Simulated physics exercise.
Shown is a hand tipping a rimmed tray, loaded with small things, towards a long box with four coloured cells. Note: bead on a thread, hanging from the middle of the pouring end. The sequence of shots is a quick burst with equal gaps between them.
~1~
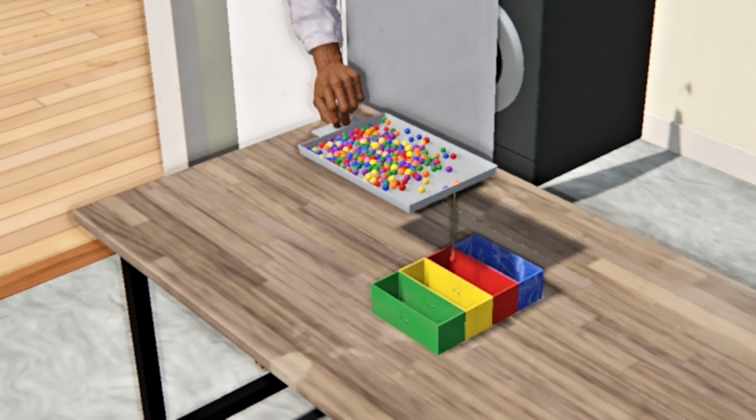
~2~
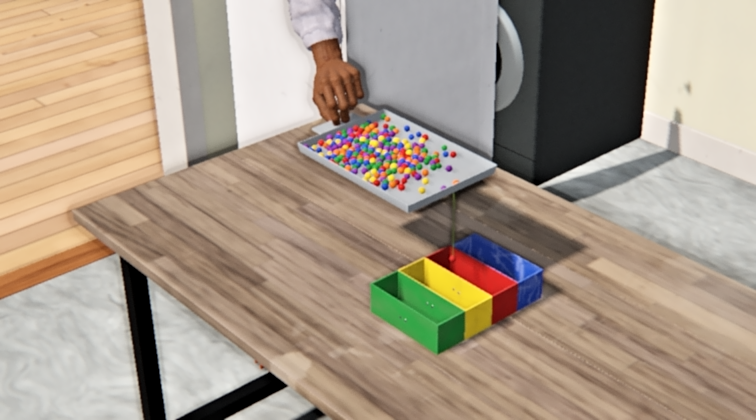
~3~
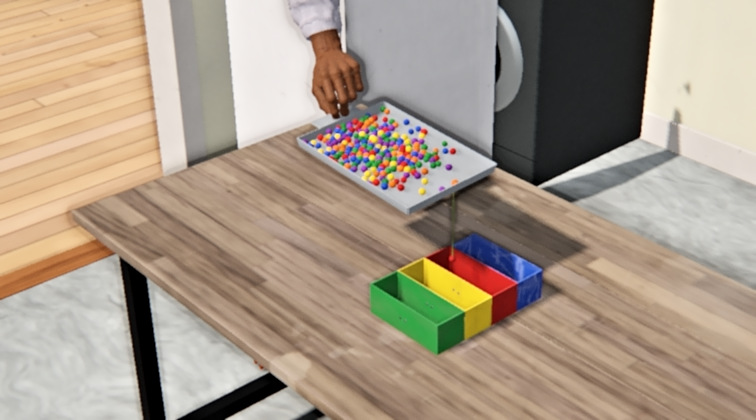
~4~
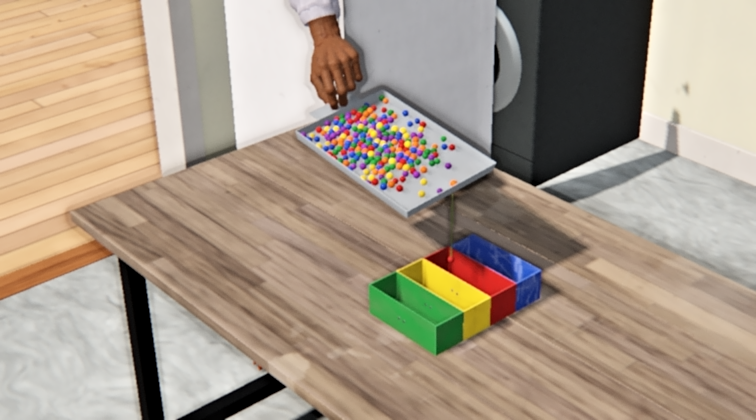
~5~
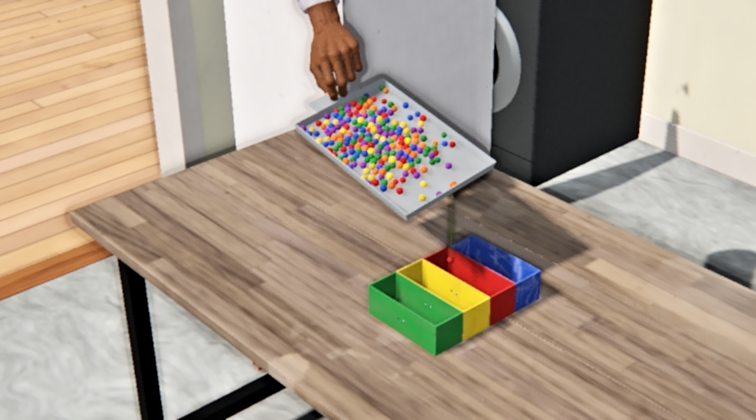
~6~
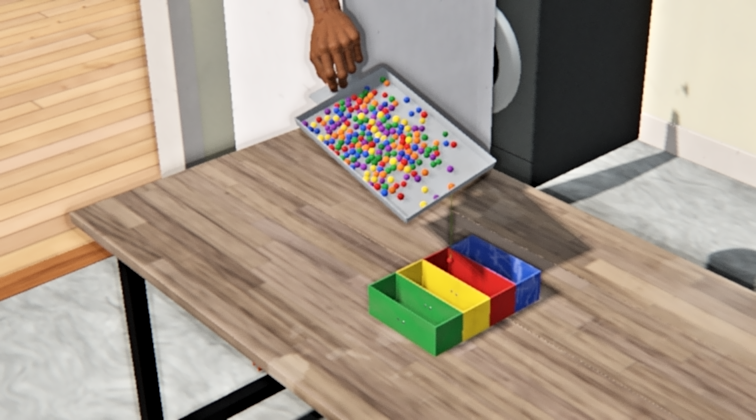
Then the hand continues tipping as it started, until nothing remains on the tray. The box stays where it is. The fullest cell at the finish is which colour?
Colour: Green.
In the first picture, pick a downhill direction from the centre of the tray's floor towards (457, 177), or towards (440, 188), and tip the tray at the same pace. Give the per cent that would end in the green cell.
Respectively 0 % and 10 %.
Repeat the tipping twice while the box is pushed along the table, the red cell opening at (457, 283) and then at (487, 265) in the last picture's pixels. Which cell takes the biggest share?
The yellow one, then green.
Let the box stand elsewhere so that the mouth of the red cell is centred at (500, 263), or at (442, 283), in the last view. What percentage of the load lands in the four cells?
In order: 20 percent, then 90 percent.
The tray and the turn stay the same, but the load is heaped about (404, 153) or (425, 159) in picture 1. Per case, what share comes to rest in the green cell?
You'd get near 60 percent first and near 70 percent next.
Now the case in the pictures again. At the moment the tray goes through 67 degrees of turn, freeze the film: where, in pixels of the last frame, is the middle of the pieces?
Centre estimate: (415, 215).
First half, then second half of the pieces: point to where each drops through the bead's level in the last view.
The leading part at (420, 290), the rest of it at (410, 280).
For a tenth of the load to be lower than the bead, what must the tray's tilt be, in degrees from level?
Reading: Some 65°.
Just after the last frame, tray tipped steeply; roughly two thirds on the tray; about a tenth in the green cell; just a few in the yellow cell; just a few in the red cell; roughly a quarter falling or outside the box.
A moment on, tray tipped past a quarter turn; just a few on the tray; roughly two thirds in the green cell; roughly a quarter in the yellow cell; just a few in the red cell; about a tenth falling or outside the box.
Further on, tray tipped past a quarter turn; roughly two thirds in the green cell; roughly a quarter in the yellow cell; just a few in the red cell; about a tenth falling or outside the box.
When it is over, tray tipped past a quarter turn; roughly two thirds in the green cell; roughly a quarter in the yellow cell; just a few in the red cell; not one in the blue cell; about a tenth outside the box.
